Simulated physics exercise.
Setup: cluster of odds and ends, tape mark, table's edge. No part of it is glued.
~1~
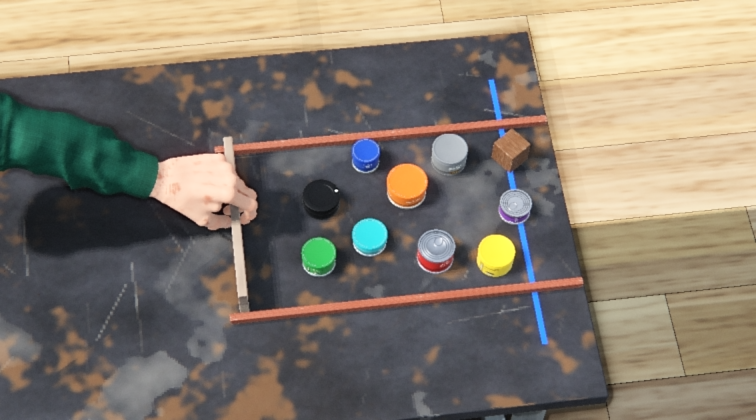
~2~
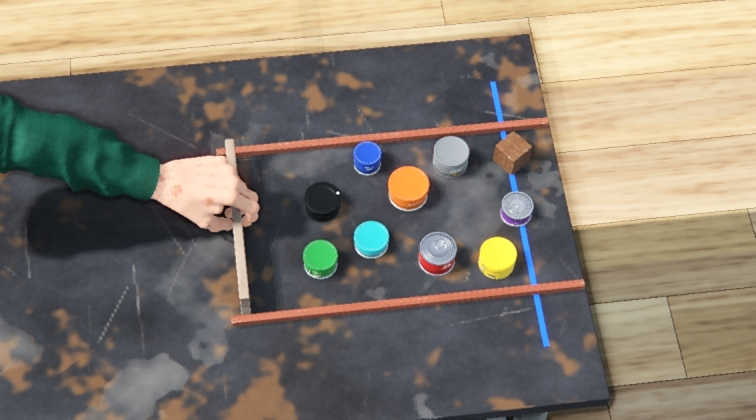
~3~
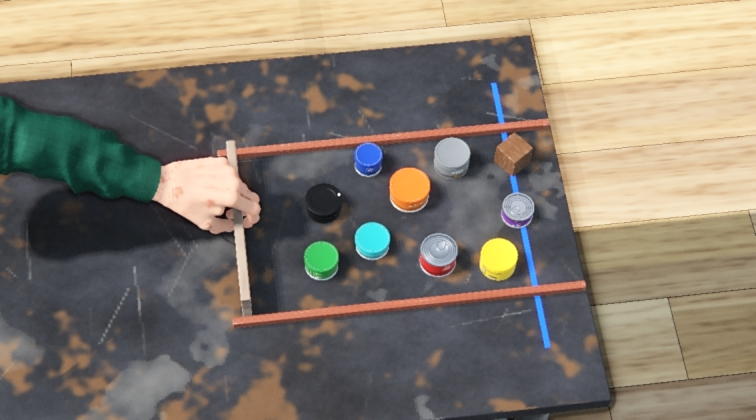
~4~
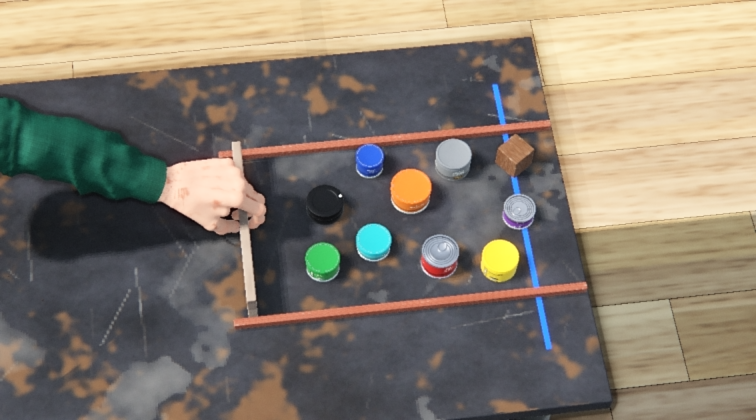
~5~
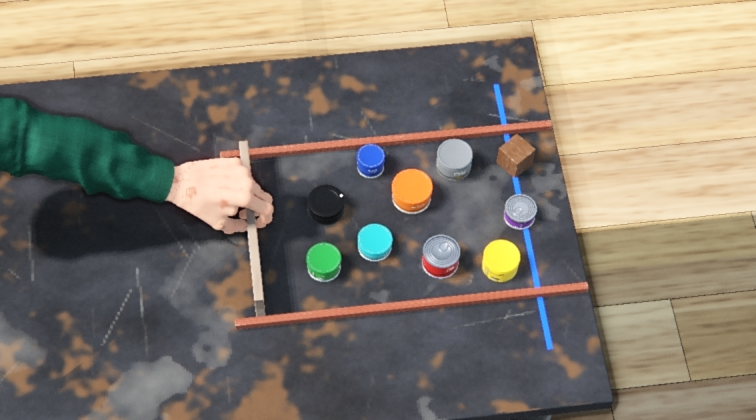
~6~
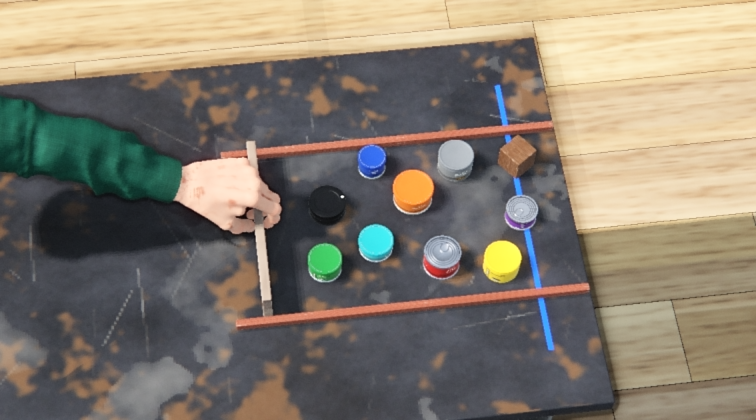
A hand in a green sleeve grips a pale board standing between two reddish rails on a dark, rust-patched table over a wooden floor, seen from above. Blue, black, green, cyan, orange, grey, red and yellow pots spread out to its right, with a purple tin and brown block by a blue tape line. The hand slides the board slightly right, the pots staying untouched, while the view drifts very slightly.
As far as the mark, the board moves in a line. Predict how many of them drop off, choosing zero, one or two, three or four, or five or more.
Three or four drop off.
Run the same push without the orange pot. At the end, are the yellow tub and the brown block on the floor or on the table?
So the yellow tub goes off the edge and the brown block goes off the edge.
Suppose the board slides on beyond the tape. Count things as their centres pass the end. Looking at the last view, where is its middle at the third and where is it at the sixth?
The middle is near (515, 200) first and near (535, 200) after.
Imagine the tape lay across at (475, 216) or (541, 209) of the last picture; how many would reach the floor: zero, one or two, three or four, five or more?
The first spot gives zero and the second gives five or more.
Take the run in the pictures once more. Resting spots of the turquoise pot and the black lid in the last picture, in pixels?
In the last picture, roughly (542, 217) and (537, 186).
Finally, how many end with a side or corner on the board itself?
It touches 4.
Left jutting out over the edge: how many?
The number would be 3.
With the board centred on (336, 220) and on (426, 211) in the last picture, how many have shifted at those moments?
Respectively 3 and 8.
Early on, none off yet; brown block at rest near (517, 157); purple tin at rest near (521, 213); yellow tub at rest near (502, 262).
A while later, none off yet; brown block at rest near (517, 157); purple tin at rest near (521, 213); yellow tub moving near (509, 262).
Further along, none off yet; brown block travelled about its own width near (548, 151); purple tin travelled a little near (535, 211); yellow tub travelled well along near (577, 266).
Finally, the number that fall off is three or four; lost, orange pot, yellow tub and brown block.
